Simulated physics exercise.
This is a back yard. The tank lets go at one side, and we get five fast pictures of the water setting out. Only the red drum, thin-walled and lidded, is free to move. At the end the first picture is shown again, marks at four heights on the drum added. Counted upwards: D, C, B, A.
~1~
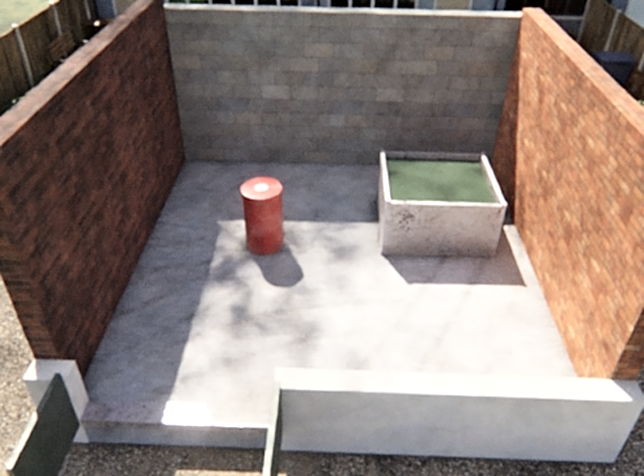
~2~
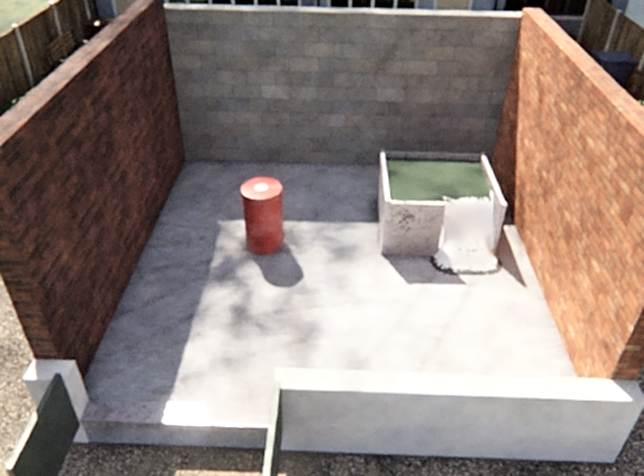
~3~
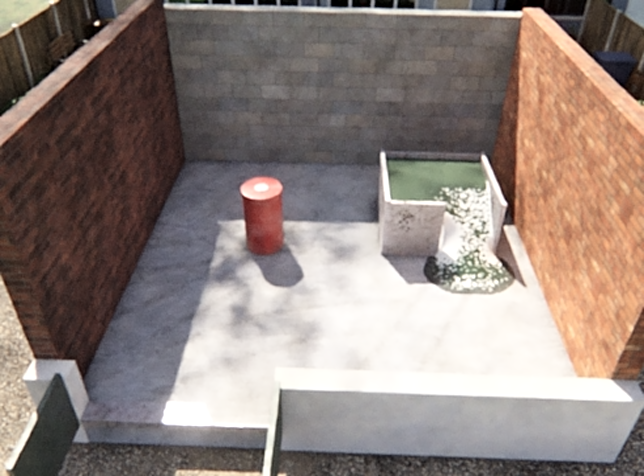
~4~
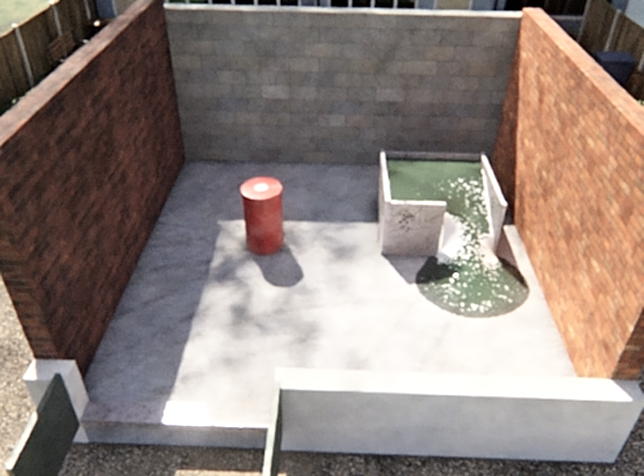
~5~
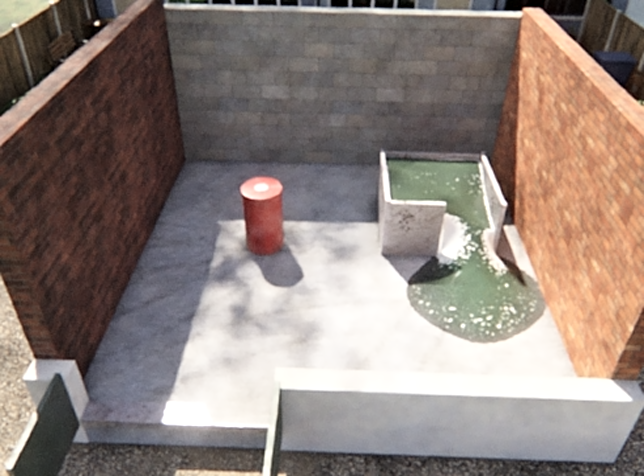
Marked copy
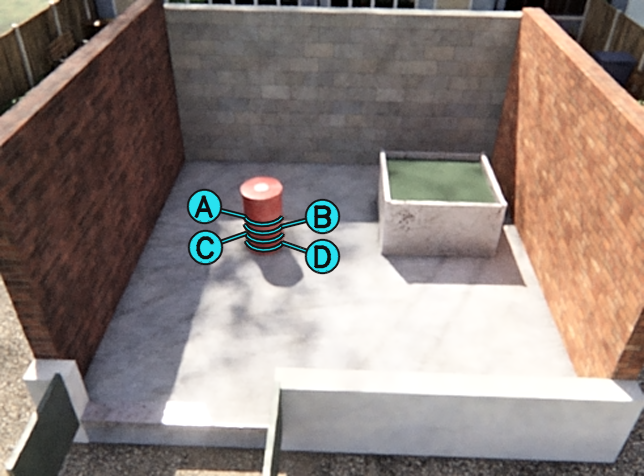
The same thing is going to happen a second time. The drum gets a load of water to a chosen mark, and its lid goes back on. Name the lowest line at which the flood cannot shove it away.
I would pick line D.
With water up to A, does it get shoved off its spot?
No, that is safe.
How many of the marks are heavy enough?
All of the four.
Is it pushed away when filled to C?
No, not at all.
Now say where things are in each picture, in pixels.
Lid of the red drum at (262, 188); tank full, its middle at (438, 182); open gate at (176, 368).
Water covers 1 % of the ground and is seen nearest the drum at (440, 262).
Water covers 3 % of the ground and is seen nearest the drum at (432, 276).
Water covers 5 % of the ground and is seen nearest the drum at (427, 275).
Lid of the red drum at (262, 188); water covers 8 % of the ground and is seen nearest the drum at (418, 285).
On the marked copy, A at (261, 224); B at (262, 233); C at (262, 241); D at (263, 250); from the bottom up D, C, B, A.
With A, it does not move.
With B, it does not move.
With C, it does not move.
With D, it does not move.
